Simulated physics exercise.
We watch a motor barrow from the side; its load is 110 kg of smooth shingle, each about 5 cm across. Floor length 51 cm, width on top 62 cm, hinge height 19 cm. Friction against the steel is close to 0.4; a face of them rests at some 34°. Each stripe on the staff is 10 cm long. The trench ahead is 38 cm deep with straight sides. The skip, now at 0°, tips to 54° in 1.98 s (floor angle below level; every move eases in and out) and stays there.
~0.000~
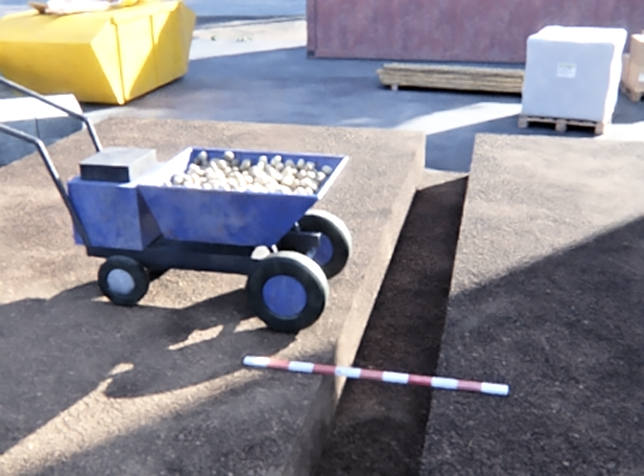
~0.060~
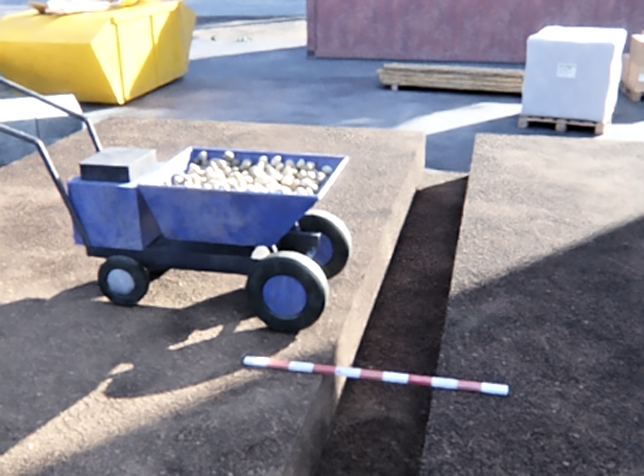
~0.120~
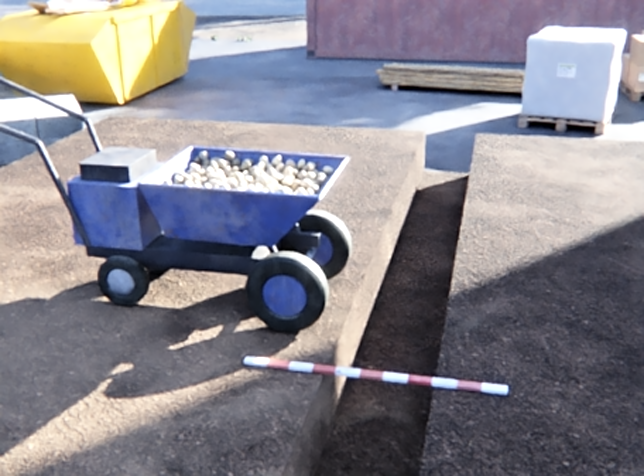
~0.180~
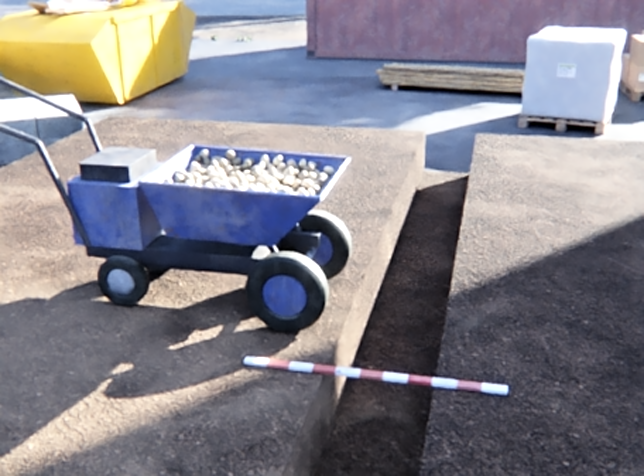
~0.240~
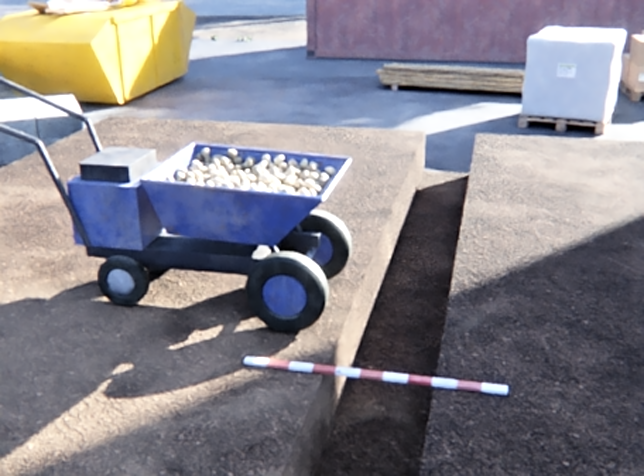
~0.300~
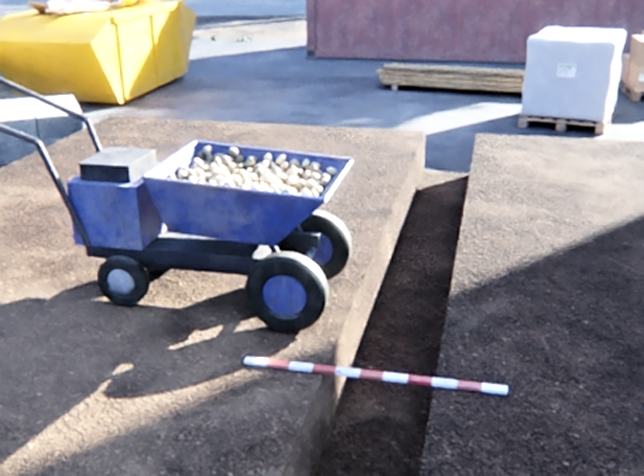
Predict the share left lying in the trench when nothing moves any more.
Some 62 per cent of it.
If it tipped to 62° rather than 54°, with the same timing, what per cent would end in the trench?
Then about 65 per cent.
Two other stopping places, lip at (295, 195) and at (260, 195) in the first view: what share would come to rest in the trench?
About 75 and 80 per cent.
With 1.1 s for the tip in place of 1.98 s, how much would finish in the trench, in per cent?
It would be near 50 per cent.
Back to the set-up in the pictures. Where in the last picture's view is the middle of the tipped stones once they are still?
Their middle is at about (420, 371).
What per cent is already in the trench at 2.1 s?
About 20 per cent by then.
After 1.5 s the floor is at 45°; 100 % in the skip; the foremost stones are at (385, 229).
After 2.1 s the floor is at 54°; 74 % in the skip, 21 % in the trench, 4 % past the trench; the foremost stones are at (475, 322).
After 2.4 s the floor is at 54°; 49 % in the skip, 34 % in the trench, 17 % past the trench; the foremost stones are at (543, 321).
After 4.4 s the floor is at 54°; 20 % in the skip, 62 % in the trench, 18 % past the trench; the foremost stones are at (599, 333).
